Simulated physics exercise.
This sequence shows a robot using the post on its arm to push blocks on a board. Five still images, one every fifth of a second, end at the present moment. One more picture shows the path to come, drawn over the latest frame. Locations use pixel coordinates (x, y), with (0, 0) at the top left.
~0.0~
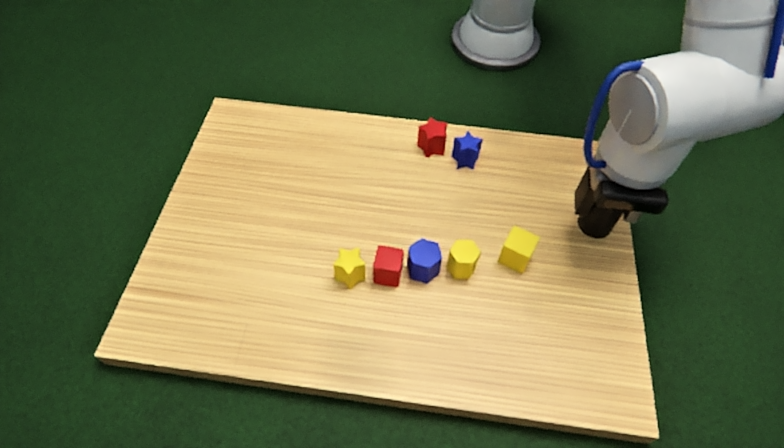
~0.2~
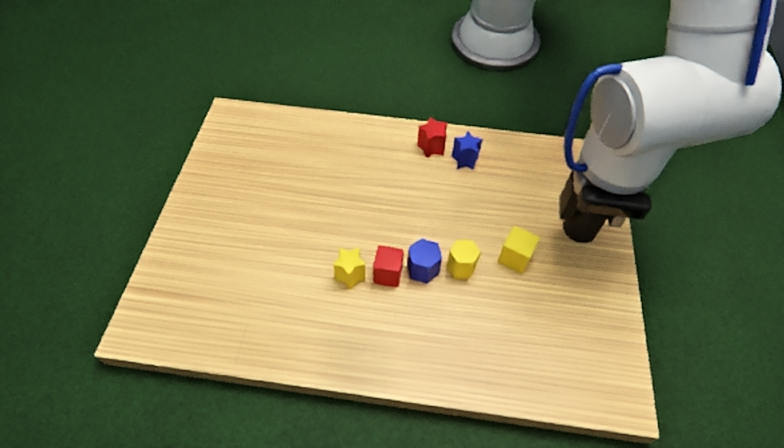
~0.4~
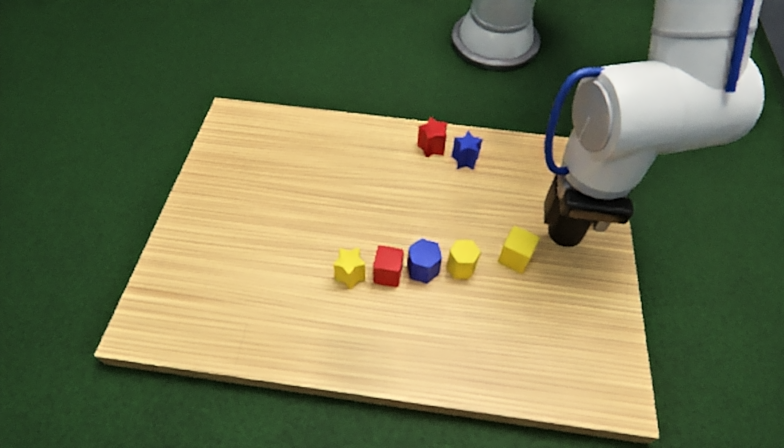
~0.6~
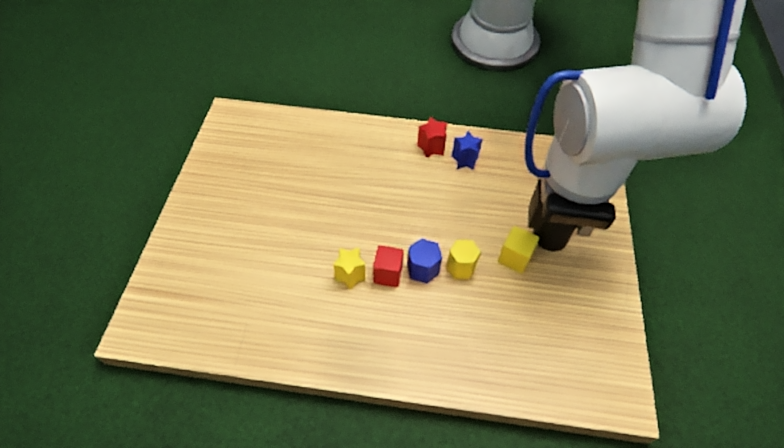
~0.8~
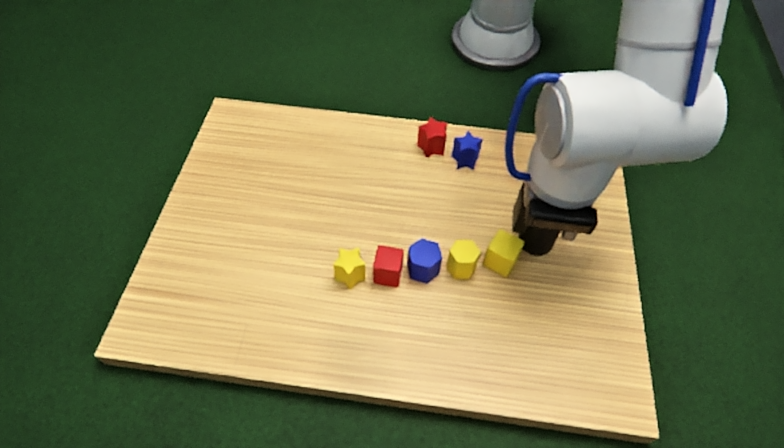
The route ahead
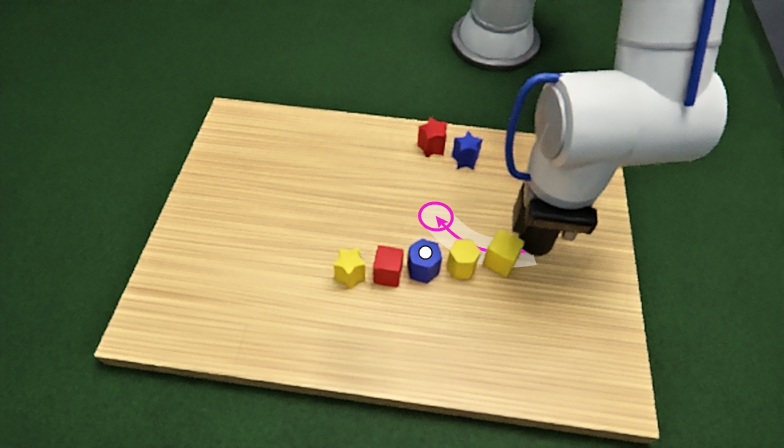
A white robot arm with a blue cable and a dark tip reaches over the right side of a pale wooden board on a green surface, seen from above at an angle. A yellow star, red cube, blue hexagonal block, yellow hexagonal block and yellow cube line the middle, with red and blue pieces behind. The arm moves left and nudges the yellow cube slightly left, while the camera stays still.
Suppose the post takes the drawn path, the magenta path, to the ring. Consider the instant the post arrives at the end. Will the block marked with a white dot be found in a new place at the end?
Yes, that is how it ends up.
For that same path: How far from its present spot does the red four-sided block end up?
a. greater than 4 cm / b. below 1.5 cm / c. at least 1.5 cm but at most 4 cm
Answer: B.
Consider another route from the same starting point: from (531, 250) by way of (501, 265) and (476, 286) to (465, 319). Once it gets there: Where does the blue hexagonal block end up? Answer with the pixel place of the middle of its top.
Its top centre is at about (389, 251).
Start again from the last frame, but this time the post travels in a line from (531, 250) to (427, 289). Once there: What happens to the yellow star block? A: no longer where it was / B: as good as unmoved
Answer: A.
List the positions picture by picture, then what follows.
Tip of the post at (594, 225), middles of tops, red four-sided block at (389, 258), blue hexagonal block at (425, 253), yellow hexagonal block at (465, 251), yellow four-sided block at (522, 241), in the first frame.
Post at (580, 229), nothing pushed, in the second frame.
Post at (565, 233), nothing pushed, in the third frame.
Post at (550, 237), nothing pushed, in the fourth frame.
Post at (535, 241), red four-sided block at (389, 258), blue hexagonal block at (425, 253), yellow hexagonal block at (465, 251), yellow four-sided block at (507, 245), in the fifth frame.
The line goes from (531, 250) by way of (495, 252) and (460, 239) to (436, 216); the dot is on the blue hexagonal block.
The first path, step by step. One third of the way, post at (497, 243); blue hexagonal block at (417, 252); yellow hexagonal block at (446, 261), turned 50° clockwise; yellow four-sided block at (476, 257), turned 40° anticlockwise.
Two thirds of the way, post at (462, 230); blue hexagonal block at (416, 252); yellow hexagonal block at (441, 270), turned 60° clockwise; yellow four-sided block at (468, 255), turned 90° anticlockwise.
At the end, post at (437, 207); red four-sided block unmoved; blue hexagonal block at (416, 252); yellow hexagonal block at (441, 270), turned 60° clockwise; yellow four-sided block at (468, 255), turned 90° anticlockwise.
